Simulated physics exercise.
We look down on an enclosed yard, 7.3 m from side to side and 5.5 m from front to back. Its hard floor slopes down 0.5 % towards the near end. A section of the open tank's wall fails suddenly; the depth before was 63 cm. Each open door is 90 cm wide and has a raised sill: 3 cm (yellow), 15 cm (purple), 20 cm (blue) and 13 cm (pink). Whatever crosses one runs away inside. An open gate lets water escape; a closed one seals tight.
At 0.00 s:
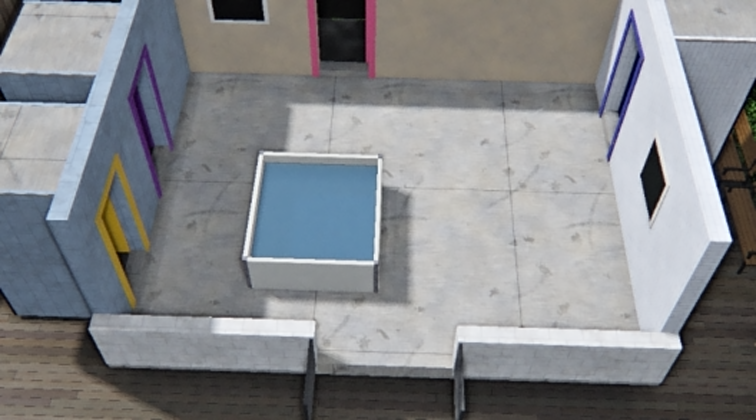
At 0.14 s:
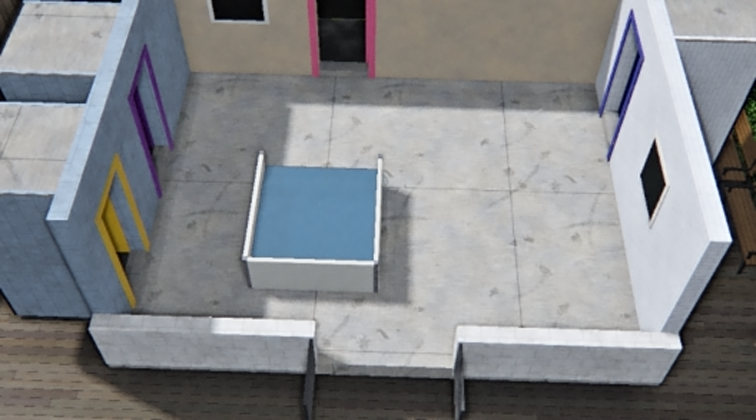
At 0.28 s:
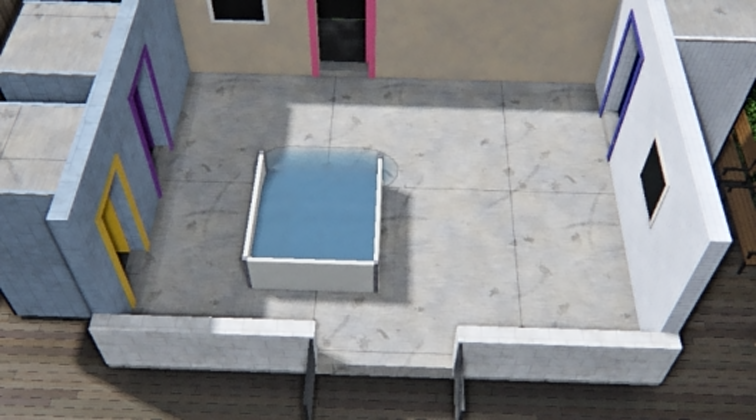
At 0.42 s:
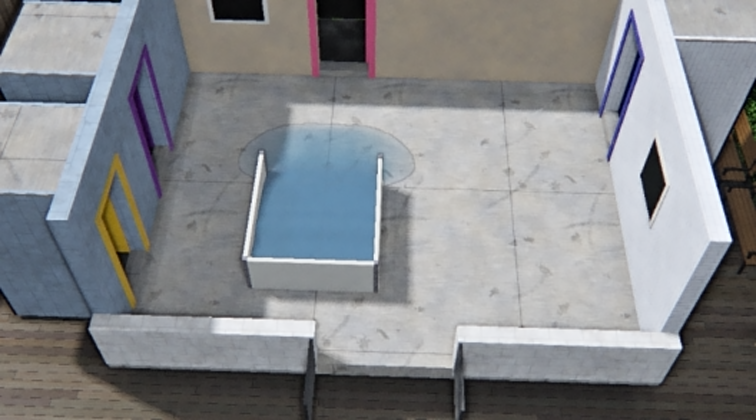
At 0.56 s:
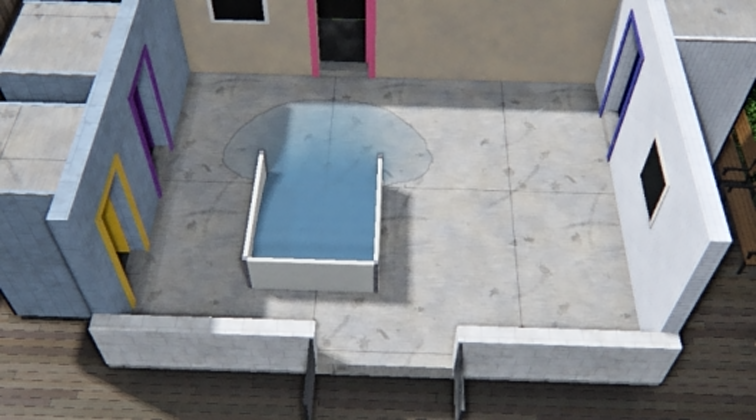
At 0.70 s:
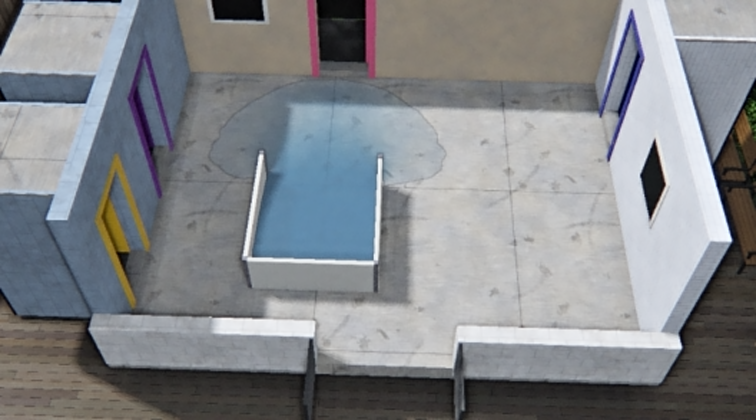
Water pours out of an open square tank in a walled yard after the tank's far side disappears, spreading across the pale floor in a widening, rounded sheet toward the back wall with the pink-framed door.
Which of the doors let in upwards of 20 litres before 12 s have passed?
Door by door: At the yellow door it passes the limit; at the purple door it keeps below the limit; at the blue door it does not reach the limit; at the pink door it goes over the limit.
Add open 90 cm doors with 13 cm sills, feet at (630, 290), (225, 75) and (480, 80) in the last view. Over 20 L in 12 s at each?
In turn: Below, past it, below.
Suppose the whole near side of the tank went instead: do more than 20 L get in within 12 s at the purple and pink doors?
Then: Purple not over, pink not over.
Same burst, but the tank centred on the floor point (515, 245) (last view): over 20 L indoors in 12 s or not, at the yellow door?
Then: Yellow above.
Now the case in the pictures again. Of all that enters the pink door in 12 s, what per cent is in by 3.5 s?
Some 95 per cent by then.
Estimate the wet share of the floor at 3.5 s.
Near 45 per cent is wet.
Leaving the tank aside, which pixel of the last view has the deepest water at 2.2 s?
At about (190, 77).
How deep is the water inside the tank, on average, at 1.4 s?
Some 32 cm.
After 1.4 s water covers 30 % of the floor and is deepest (30 cm) near (299, 80); yellow door not reached, purple door not reached, blue door not reached, pink door 31 cm at the sill, 64 L in.
After 2.2 s water covers 30 % of the floor and is deepest (36 cm) near (190, 77); yellow door not reached, purple door not reached, blue door not reached, pink door 32 cm at the sill, 166 L in.
After 3.5 s water covers 45 % of the floor and is deepest (23 cm) near (190, 77); yellow door not reached, purple door 7 cm at the sill, 0 L in, blue door 14 cm at the sill, 0 L in, pink door 18 cm at the sill, 243 L in.
After 7.0 s water covers 85 % of the floor and is deepest (14 cm) near (125, 341); yellow door 6 cm at the sill, 1 L in, purple door 6 cm at the sill, 0 L in, blue door 8 cm at the sill, 0 L in, pink door 6 cm at the sill, 251 L in.
After 12.0 s water covers 100 % of the floor and is deepest (10 cm) near (597, 357); yellow door 7 cm at the sill, 61 L in, purple door 3 cm at the sill, 0 L in, blue door 4 cm at the sill, 0 L in, pink door 2 cm at the sill, 251 L in.
